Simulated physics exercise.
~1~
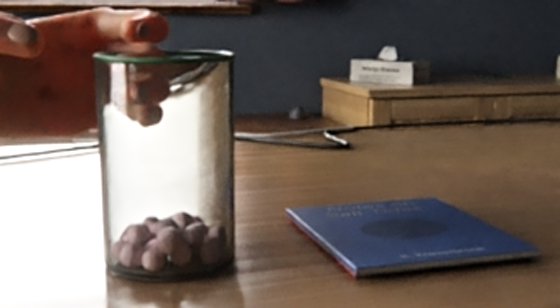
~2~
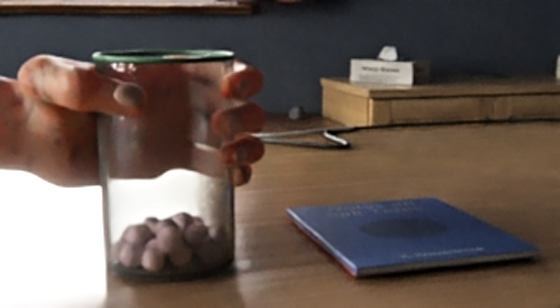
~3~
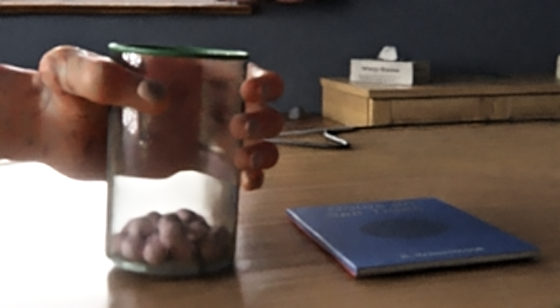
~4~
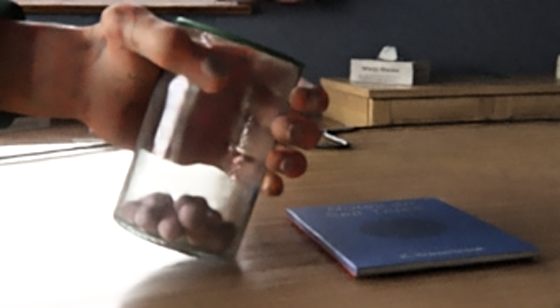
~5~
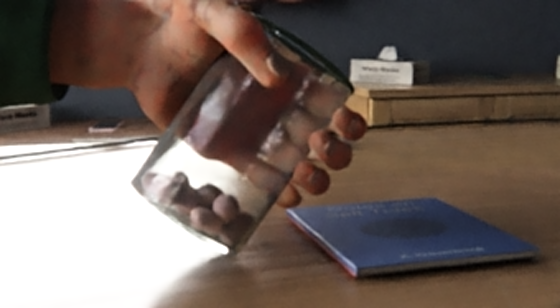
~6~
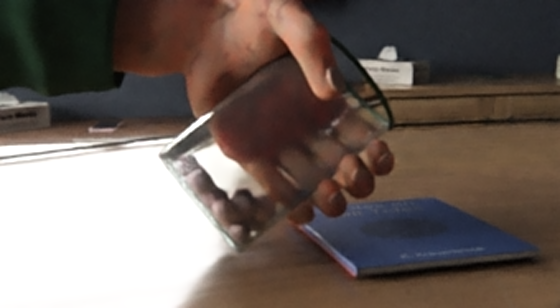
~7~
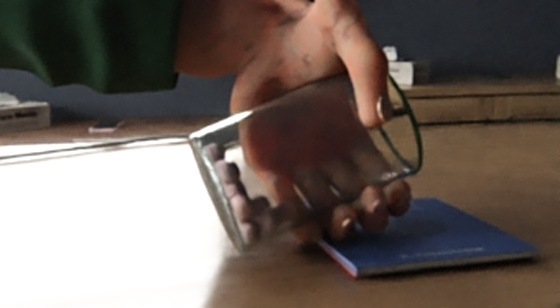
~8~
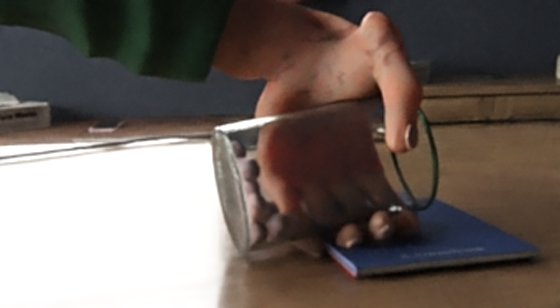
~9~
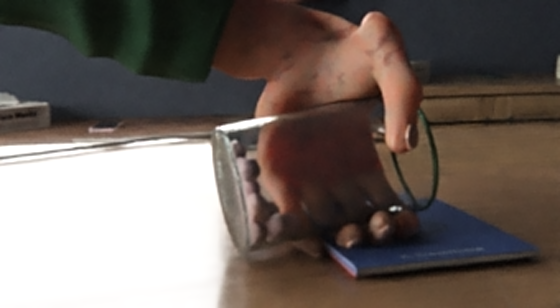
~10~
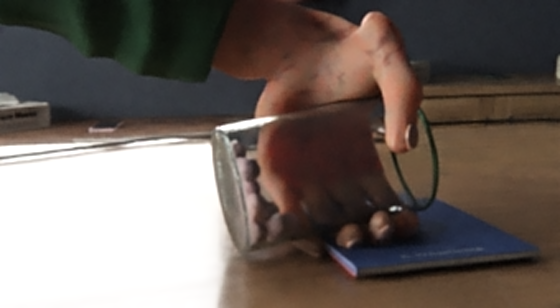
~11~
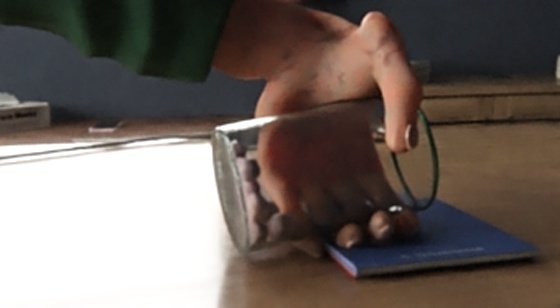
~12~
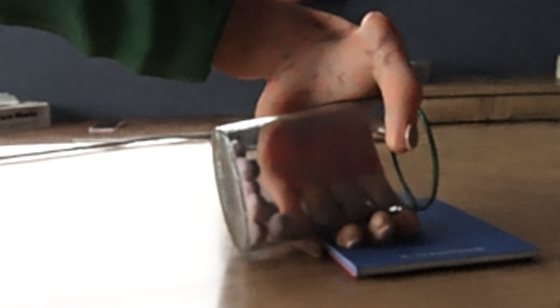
A hand tips a glass of small balls rightward onto a blue book, spilling none.
